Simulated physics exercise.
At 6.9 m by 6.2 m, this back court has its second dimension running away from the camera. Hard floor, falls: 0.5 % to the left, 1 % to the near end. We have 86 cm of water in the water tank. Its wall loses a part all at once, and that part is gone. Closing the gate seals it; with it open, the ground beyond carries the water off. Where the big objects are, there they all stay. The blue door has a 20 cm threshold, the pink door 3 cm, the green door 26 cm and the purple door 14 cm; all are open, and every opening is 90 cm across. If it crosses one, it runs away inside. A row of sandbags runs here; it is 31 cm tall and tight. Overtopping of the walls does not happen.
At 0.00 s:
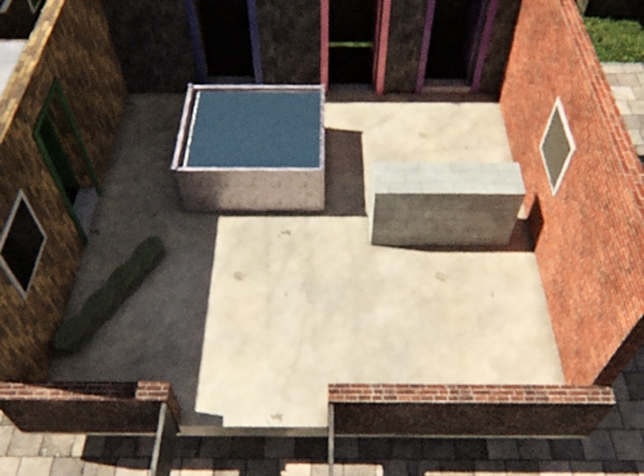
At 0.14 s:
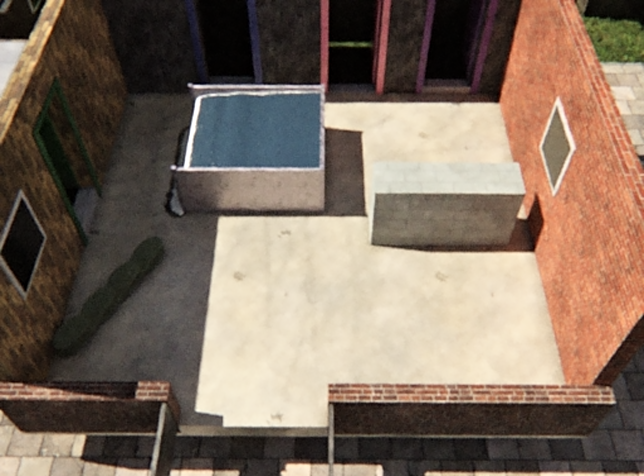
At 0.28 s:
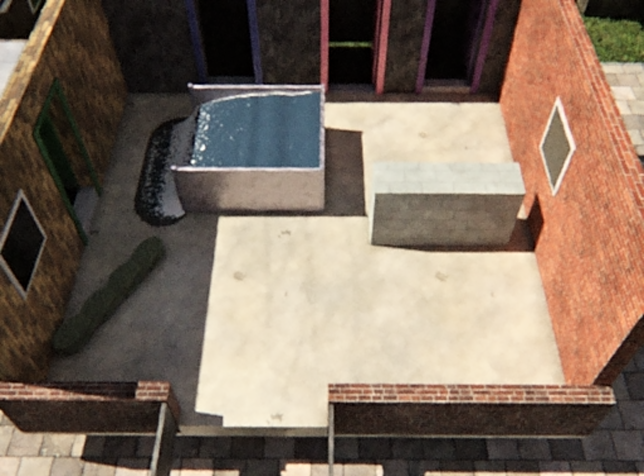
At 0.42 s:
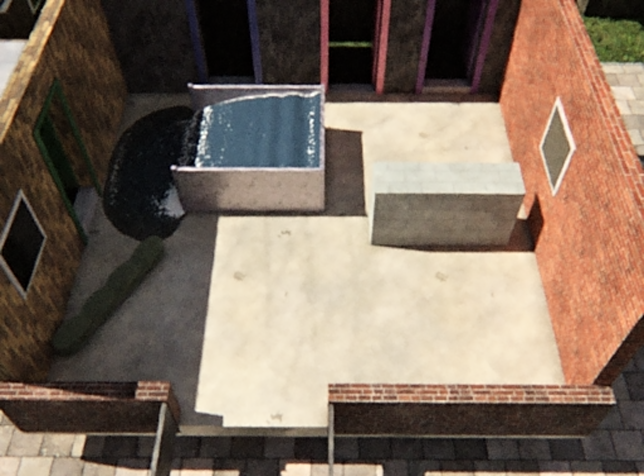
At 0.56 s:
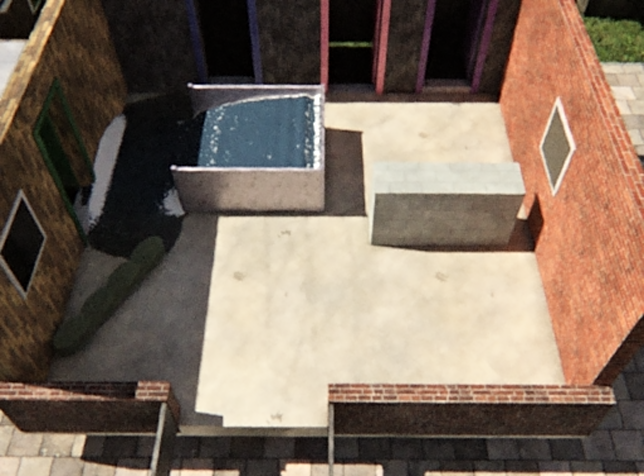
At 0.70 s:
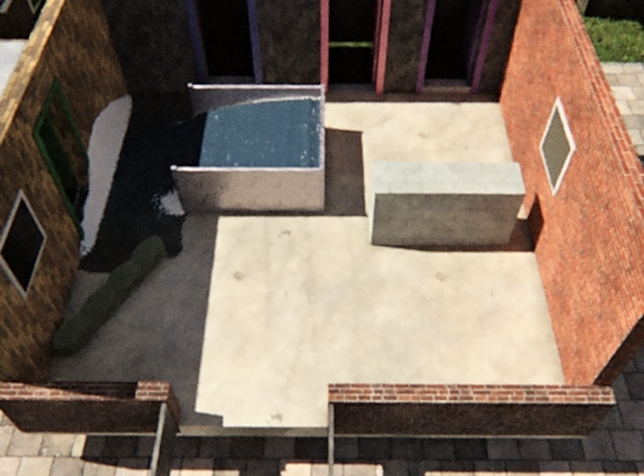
We see a walled court with a water tank, a pale block and a row of sandbags; the tank's left side opens, and water pours out, spreading across the shaded floor to the left wall and sandbags.
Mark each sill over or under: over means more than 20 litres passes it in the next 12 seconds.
Blue door - under; pink door - over; green door - over; purple door - under.
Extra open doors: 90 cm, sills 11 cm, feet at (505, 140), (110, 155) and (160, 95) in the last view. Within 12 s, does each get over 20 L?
Check each in turn: The first fails, the second succeeds, the third succeeds.
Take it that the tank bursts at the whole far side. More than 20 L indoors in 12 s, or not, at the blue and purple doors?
Blue: Exceeding the limit; purple: Within the limit.
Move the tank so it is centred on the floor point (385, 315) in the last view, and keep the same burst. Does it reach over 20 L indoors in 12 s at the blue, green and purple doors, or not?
Blue: Within limit; green: Within limit; purple: Within limit.
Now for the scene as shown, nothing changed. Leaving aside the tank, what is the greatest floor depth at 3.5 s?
Roughly 44 cm.
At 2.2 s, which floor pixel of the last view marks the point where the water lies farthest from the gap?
Somewhere around (40, 407).
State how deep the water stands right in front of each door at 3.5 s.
Door by door in cm, blue shows 16, pink shows 7, green shows 27, purple shows 11.
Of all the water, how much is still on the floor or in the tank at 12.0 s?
Around 84 percent of the water.
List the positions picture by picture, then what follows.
The water tank at (253, 129) is whole and still, 86 cm deep, in the first frame.
Water pours out at (191, 155) and has run 1.0 m, to (181, 215); typically 7 cm deep outside, 86 cm at the water tank's back, in the second frame.
The front is at (157, 220), 1.2 m from the gap at (191, 156); 1.5 m2 of floor is under water; 86 cm left at the back of the water tank, in the third frame.
Water pours out at (192, 158) and has run 1.6 m, to (129, 229); typically 12 cm deep outside, 82 cm at the water tank's back, in the fourth frame.
Water pours out at (192, 158) and has run 2.1 m, to (92, 238); typically 12 cm deep outside, 73 cm at the water tank's back, in the fifth frame.
Water pours out at (192, 158) and has run 2.5 m, to (81, 264); typically 12 cm deep outside, 74 cm at the water tank's back, in the sixth frame.
After 1.4 s water covers 15 % of the floor and is deepest (71 cm) near (128, 95); blue door not reached, pink door not reached, green door 45 cm at the sill, 43 L in, purple door not reached.
After 2.2 s water covers 25 % of the floor and is deepest (60 cm) near (70, 301); blue door 13 cm at the sill, 0 L in, pink door not reached, green door 38 cm at the sill, 112 L in, purple door not reached.
After 3.5 s water covers 55 % of the floor and is deepest (44 cm) near (77, 322); blue door 16 cm at the sill, 0 L in, pink door 7 cm at the sill, 0 L in, green door 27 cm at the sill, 133 L in, purple door 11 cm at the sill, 0 L in.
After 7.0 s water covers 95 % of the floor and is deepest (25 cm) near (554, 409); blue door 9 cm at the sill, 0 L in, pink door 5 cm at the sill, 30 L in, green door 12 cm at the sill, 143 L in, purple door 8 cm at the sill, 3 L in.
After 12.0 s water covers 95 % of the floor and is deepest (18 cm) near (95, 214); blue door 7 cm at the sill, 0 L in, pink door 6 cm at the sill, 69 L in, green door 16 cm at the sill, 143 L in, purple door 6 cm at the sill, 3 L in.
